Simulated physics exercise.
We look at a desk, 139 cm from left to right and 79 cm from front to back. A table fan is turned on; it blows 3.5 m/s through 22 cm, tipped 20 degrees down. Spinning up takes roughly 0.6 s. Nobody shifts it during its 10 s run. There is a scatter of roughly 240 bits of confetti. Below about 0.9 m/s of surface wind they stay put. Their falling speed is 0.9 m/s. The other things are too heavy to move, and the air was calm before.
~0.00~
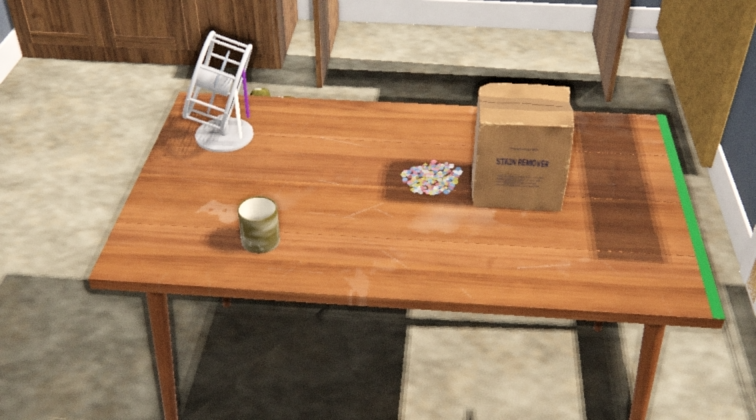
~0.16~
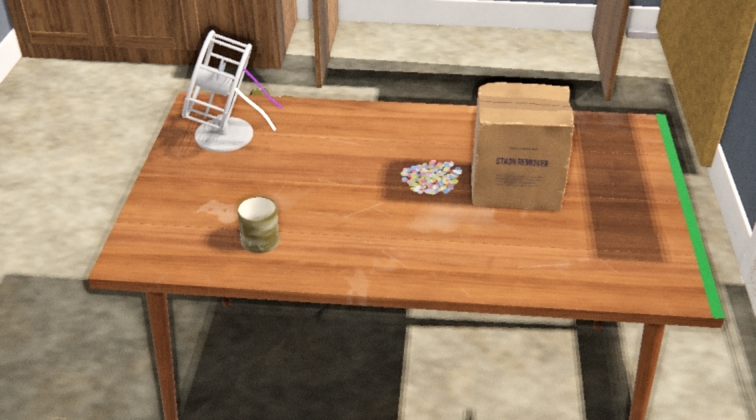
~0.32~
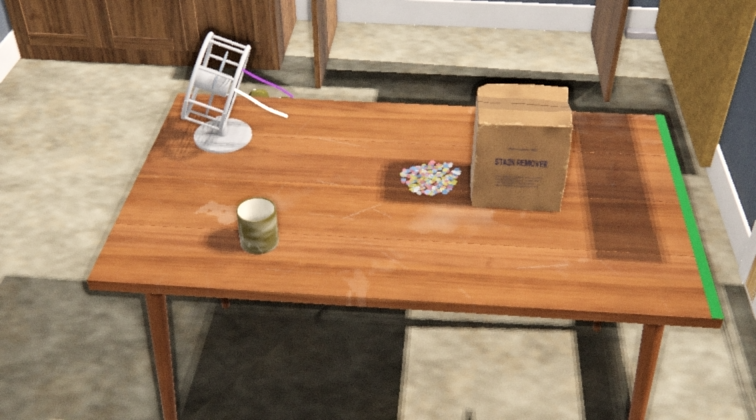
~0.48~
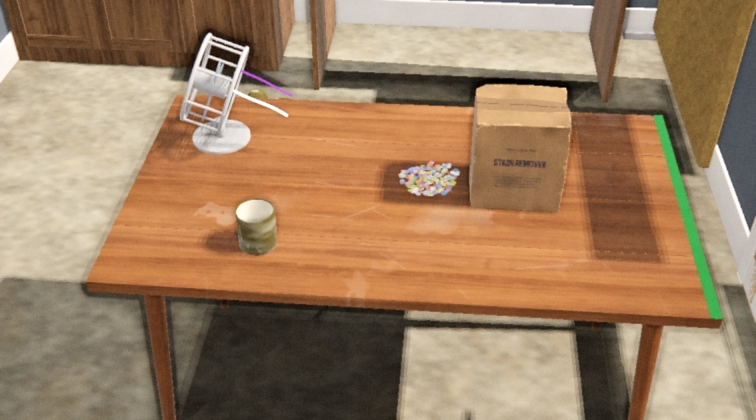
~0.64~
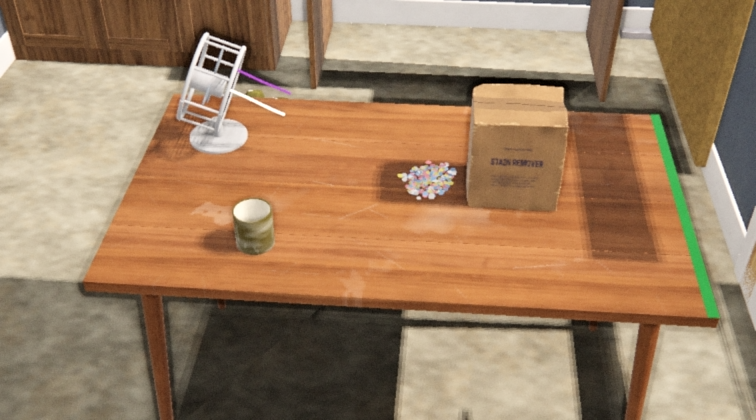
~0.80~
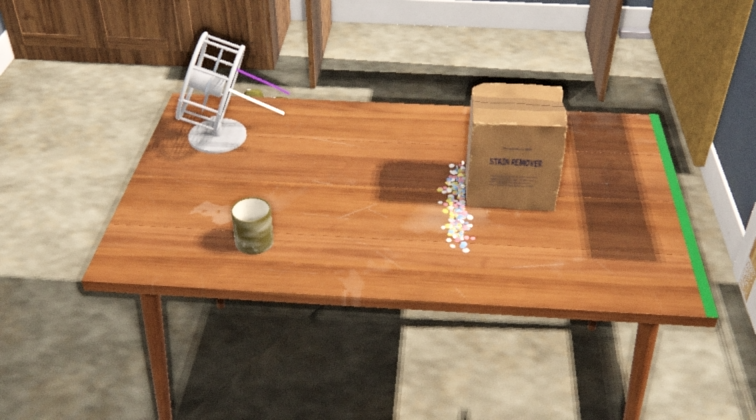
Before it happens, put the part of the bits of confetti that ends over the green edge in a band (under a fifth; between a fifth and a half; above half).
The share over the green edge is less than a fifth.
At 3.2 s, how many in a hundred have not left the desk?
Near 1 %.
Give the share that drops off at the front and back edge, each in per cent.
Roughly 90 % front, 0 % back.
After 2.0 s, 3 % are on the move or not yet settled, 5 % are over the green edge.
After 3.2 s, 2 % are on the move or not yet settled, 6 % are over the green edge.
After 5.5 s, 0 % are on the move or not yet settled, 6 % are over the green edge.
After 10.0 s, at the end, 6 % are over the green edge.
